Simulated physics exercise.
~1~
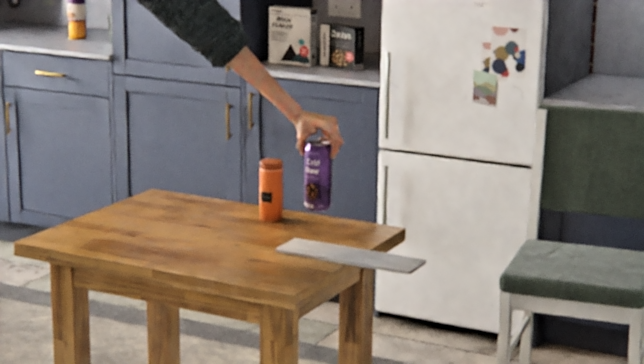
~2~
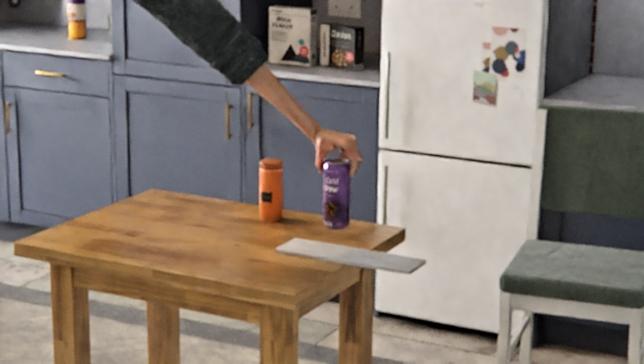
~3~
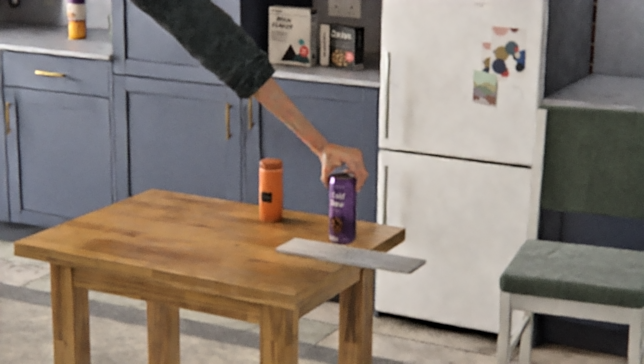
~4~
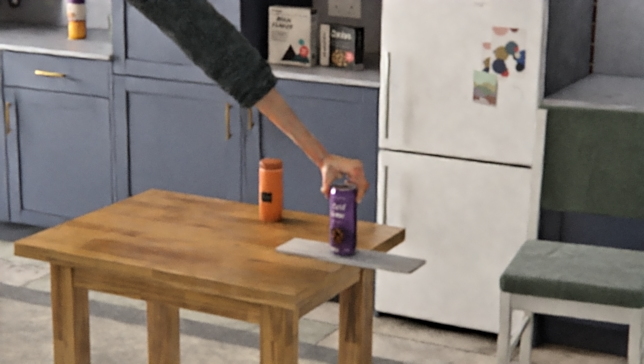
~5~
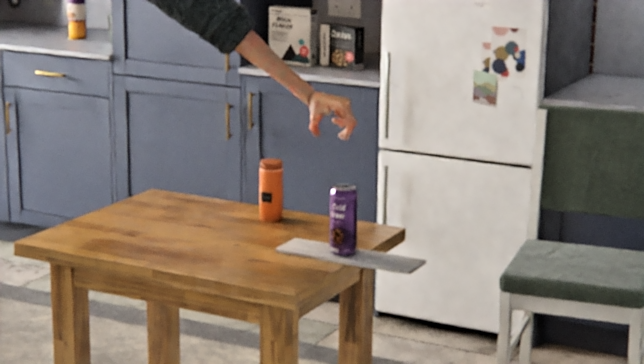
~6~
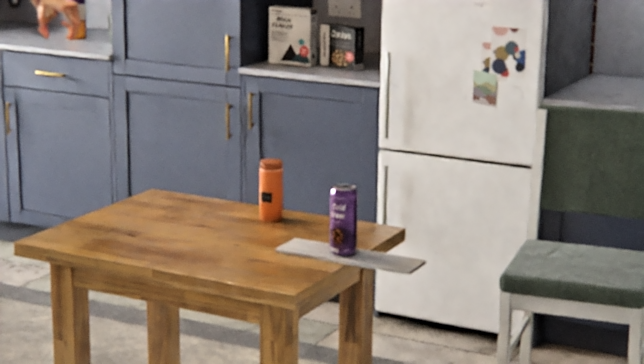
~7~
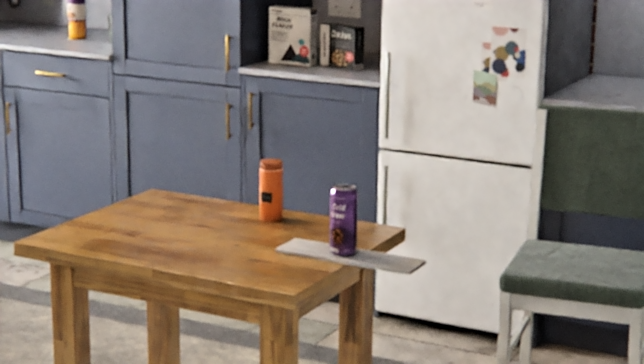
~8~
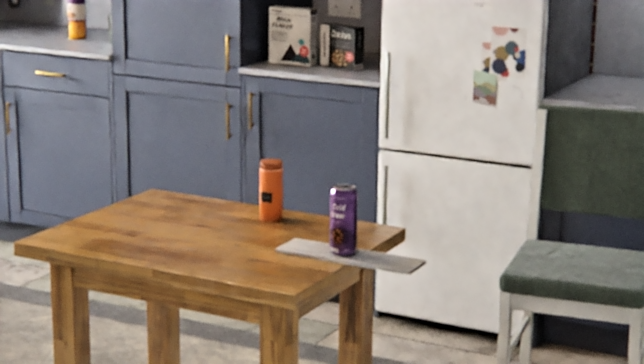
To begin with, a hand holds a purple can above a wooden table in a kitchen, beside an orange jar and a flat, pale plank that juts out past the table's right edge. The hand carries the can a little to the right and lowers it until it stands upright on the plank. The fingers then let go, and the arm draws back up and to the left, out of the way. The plank does not tip. At the end, the can still stands upright on it, with the plank and the orange jar in their original places.
